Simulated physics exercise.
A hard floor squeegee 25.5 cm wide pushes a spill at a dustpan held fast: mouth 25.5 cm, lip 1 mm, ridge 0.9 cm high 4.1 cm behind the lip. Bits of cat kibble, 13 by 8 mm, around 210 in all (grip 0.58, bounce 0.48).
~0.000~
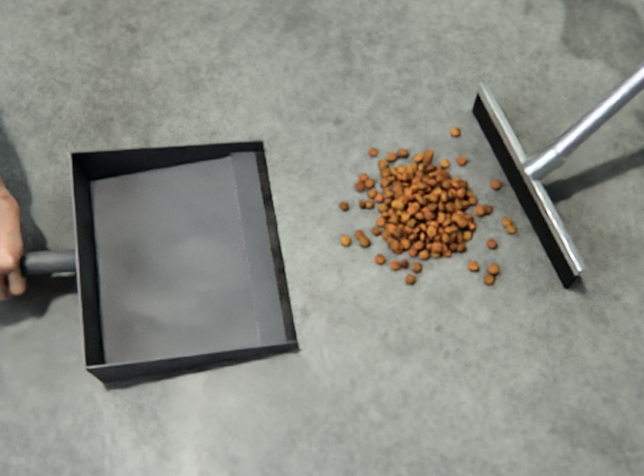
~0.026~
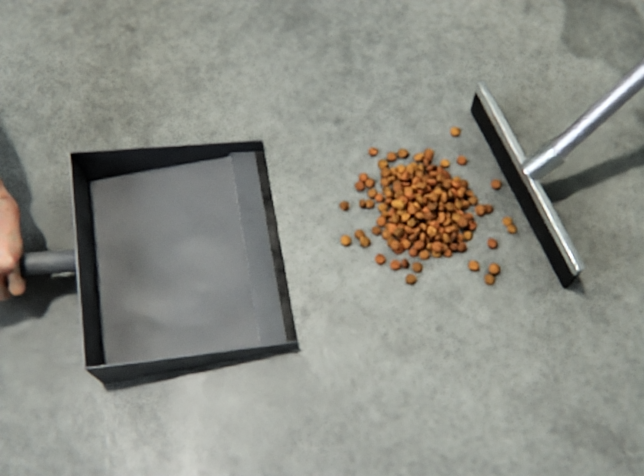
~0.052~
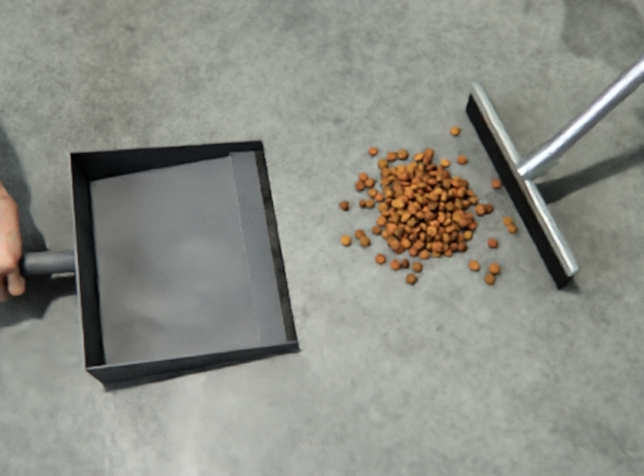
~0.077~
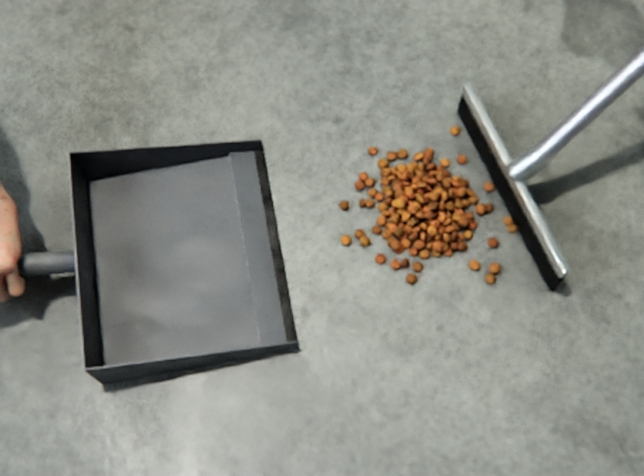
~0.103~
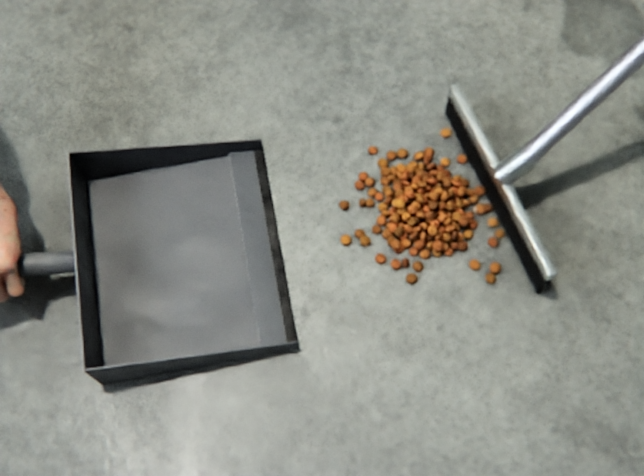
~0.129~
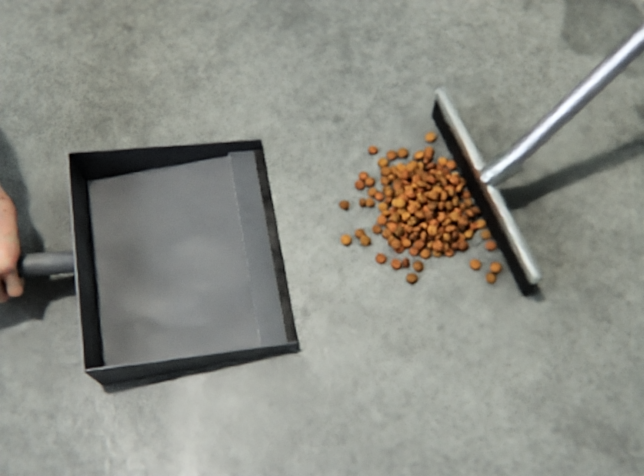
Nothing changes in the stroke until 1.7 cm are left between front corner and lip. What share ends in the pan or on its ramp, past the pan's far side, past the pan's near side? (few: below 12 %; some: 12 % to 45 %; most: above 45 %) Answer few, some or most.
Pan: Some, far side: Few, near side: Few.
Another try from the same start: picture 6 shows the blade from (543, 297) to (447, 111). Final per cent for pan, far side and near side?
Pan 40, far 0, near 15.
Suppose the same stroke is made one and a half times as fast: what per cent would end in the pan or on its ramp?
It would be near 60 per cent.
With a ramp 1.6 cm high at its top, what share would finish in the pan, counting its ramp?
Then about 25 per cent.
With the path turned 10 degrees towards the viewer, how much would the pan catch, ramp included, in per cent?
Then about 35 per cent.
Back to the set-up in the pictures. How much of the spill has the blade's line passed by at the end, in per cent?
Some 0 per cent.
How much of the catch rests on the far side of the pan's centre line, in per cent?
About 50 per cent.
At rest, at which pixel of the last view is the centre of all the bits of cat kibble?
Near (286, 249).
After 0.29 s, middle of the blade 13 cm from the lip; 0 % over the lip, far side 0 %, near side 0 %.
After 0.39 s, middle of the blade 7 cm from the lip; 0 % over the lip, far side 0 %, near side 0 %.
After 0.63 s, middle of the blade 4 cm from the lip; 30 % over the lip, far side 0 %, near side 0 %.
In the end, at 1.1 s, pan 30 %, far side 0 %, near side 0 %, in front of the lip or behind the blade 65 %.
